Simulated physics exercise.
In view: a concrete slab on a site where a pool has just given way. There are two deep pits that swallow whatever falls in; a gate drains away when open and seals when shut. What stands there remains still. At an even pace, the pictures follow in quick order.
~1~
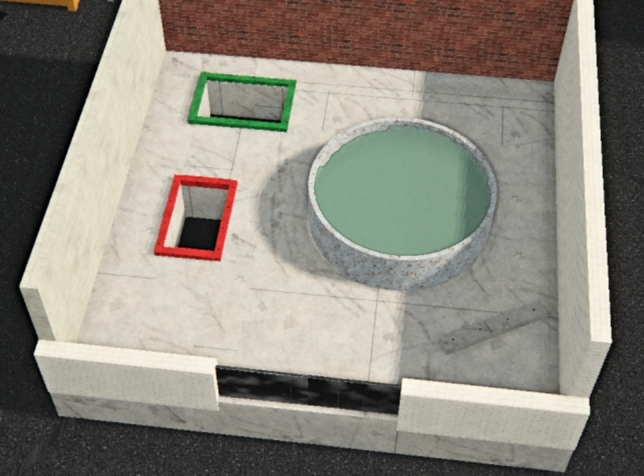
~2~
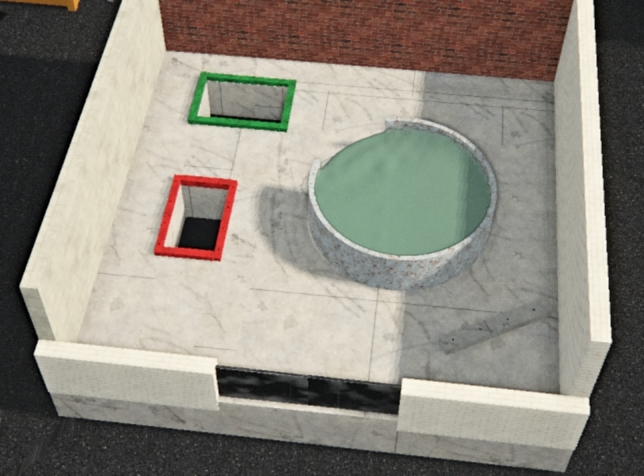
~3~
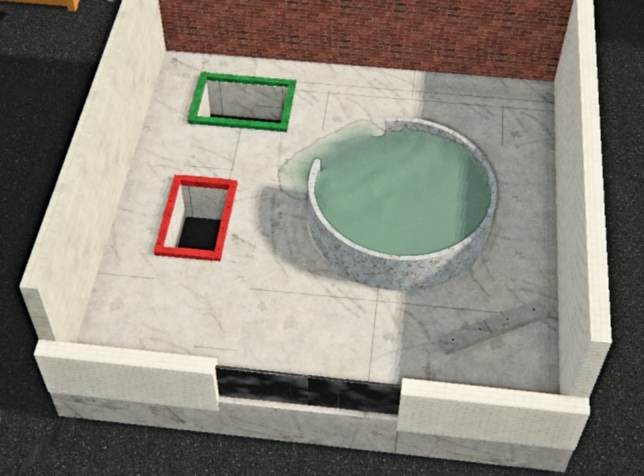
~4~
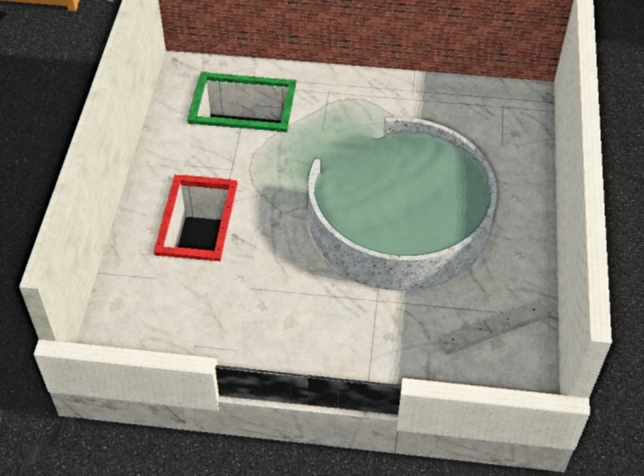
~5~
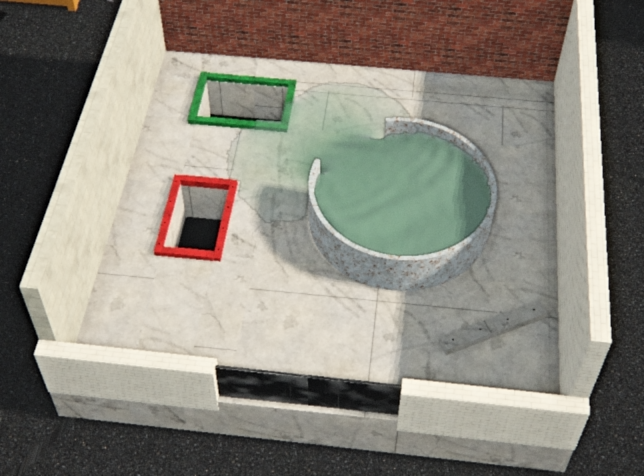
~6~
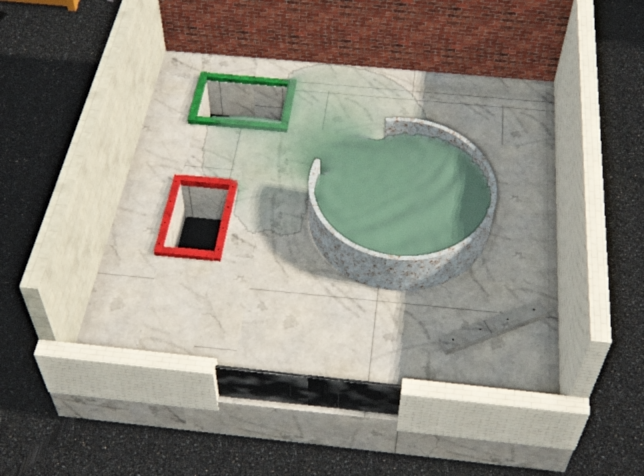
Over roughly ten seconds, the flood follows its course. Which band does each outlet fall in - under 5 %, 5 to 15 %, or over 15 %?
Bands: The gate is in the under 5 % band; the green pit is in the over 15 % band; the red pit is in the under 5 % band.
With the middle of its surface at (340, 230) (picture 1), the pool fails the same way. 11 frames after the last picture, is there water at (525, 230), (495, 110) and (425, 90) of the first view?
Outcome, in sequence: Unwetted, unwetted, unwetted.
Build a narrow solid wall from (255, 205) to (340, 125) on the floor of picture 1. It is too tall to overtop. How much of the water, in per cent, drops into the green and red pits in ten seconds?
I'd say the green pit takes roughly 0 %, the red pit roughly 2 %.
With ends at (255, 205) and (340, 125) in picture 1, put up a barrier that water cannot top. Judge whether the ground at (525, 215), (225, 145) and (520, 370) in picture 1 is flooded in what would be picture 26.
In the order you listed them: Soaked, unsoaked, unsoaked.
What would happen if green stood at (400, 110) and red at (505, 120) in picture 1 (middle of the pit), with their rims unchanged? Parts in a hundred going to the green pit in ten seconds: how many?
The green pit takes 6 per cent.
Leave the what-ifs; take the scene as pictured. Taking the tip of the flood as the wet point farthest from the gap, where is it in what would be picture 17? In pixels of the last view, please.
My guess would be about (166, 52).
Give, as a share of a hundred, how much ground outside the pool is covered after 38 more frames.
Around 70 percent, give or take.
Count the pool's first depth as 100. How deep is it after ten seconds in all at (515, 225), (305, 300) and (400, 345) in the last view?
Respectively 6, 8 and 12 per cent.
A moment on, water covers 25 % of the floor; the gate 0 %, the green pit 4 %, the red pit 0 %.
Next, water covers 30 % of the floor; the gate 0 %, the green pit 9 %, the red pit 0 %.
Then, water covers 50 % of the floor; the gate 0 %, the green pit 16 %, the red pit 0 %.
Later, water covers 70 % of the floor; the gate 0 %, the green pit 26 %, the red pit 0 %.
In the end, water covers 95 % of the floor; the gate 0 %, the green pit 28 %, the red pit 1 %.
